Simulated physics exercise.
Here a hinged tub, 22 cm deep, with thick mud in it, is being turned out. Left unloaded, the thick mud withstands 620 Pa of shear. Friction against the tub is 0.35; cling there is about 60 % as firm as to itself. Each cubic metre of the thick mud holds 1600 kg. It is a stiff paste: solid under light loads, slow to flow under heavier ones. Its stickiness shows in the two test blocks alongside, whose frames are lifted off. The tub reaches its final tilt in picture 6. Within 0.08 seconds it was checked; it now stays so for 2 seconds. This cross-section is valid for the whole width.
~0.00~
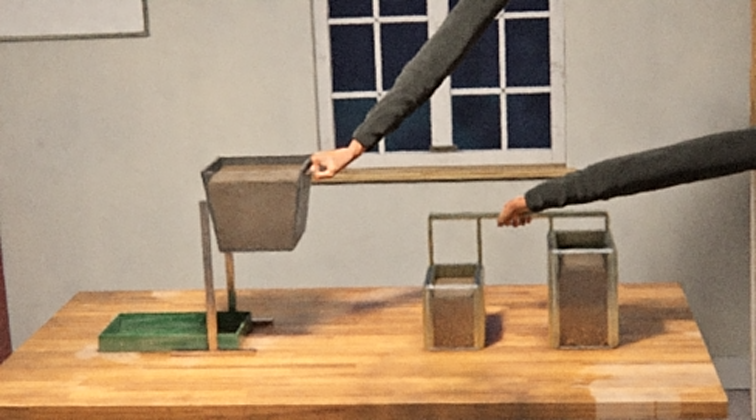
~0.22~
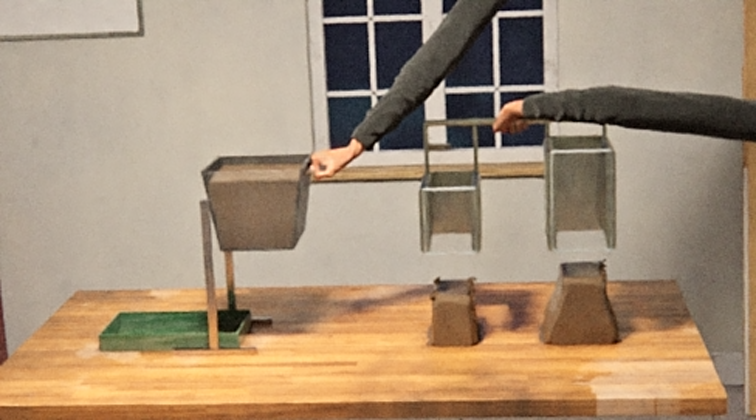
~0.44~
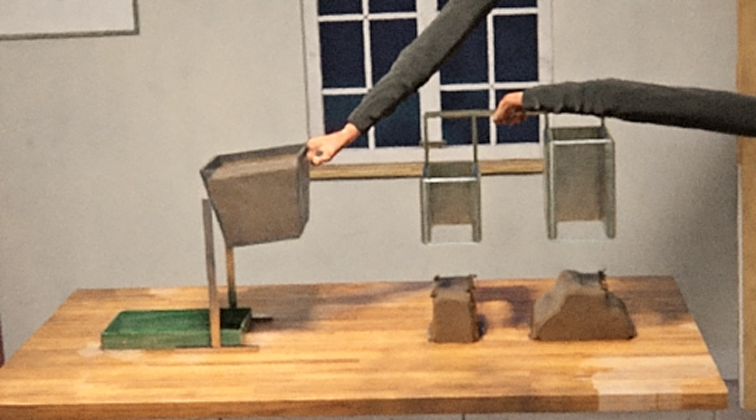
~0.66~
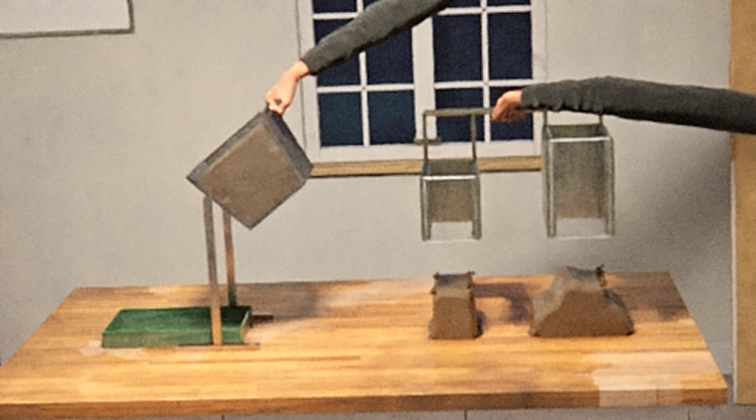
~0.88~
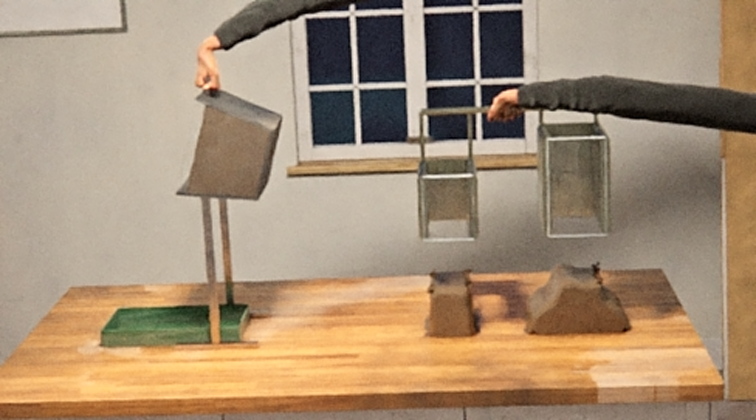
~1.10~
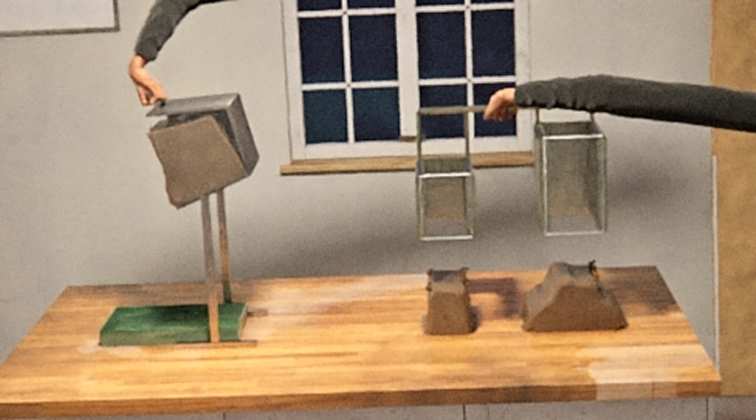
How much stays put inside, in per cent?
0 %.
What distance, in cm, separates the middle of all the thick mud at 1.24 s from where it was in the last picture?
Around 12 centimetres.
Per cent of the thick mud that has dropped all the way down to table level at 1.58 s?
75 %.
After 1.24 s, the tub is at 104 degrees and holds 50 %.
After 1.41 s, the tub is at 104 degrees and holds 10 %.
After 1.58 s, the tub is at 104 degrees and holds 0 %.
After 1.75 s, the tub is at 104 degrees and holds 0 %.
After 3.10 s, the tub is at 104 degrees and holds 0 %.
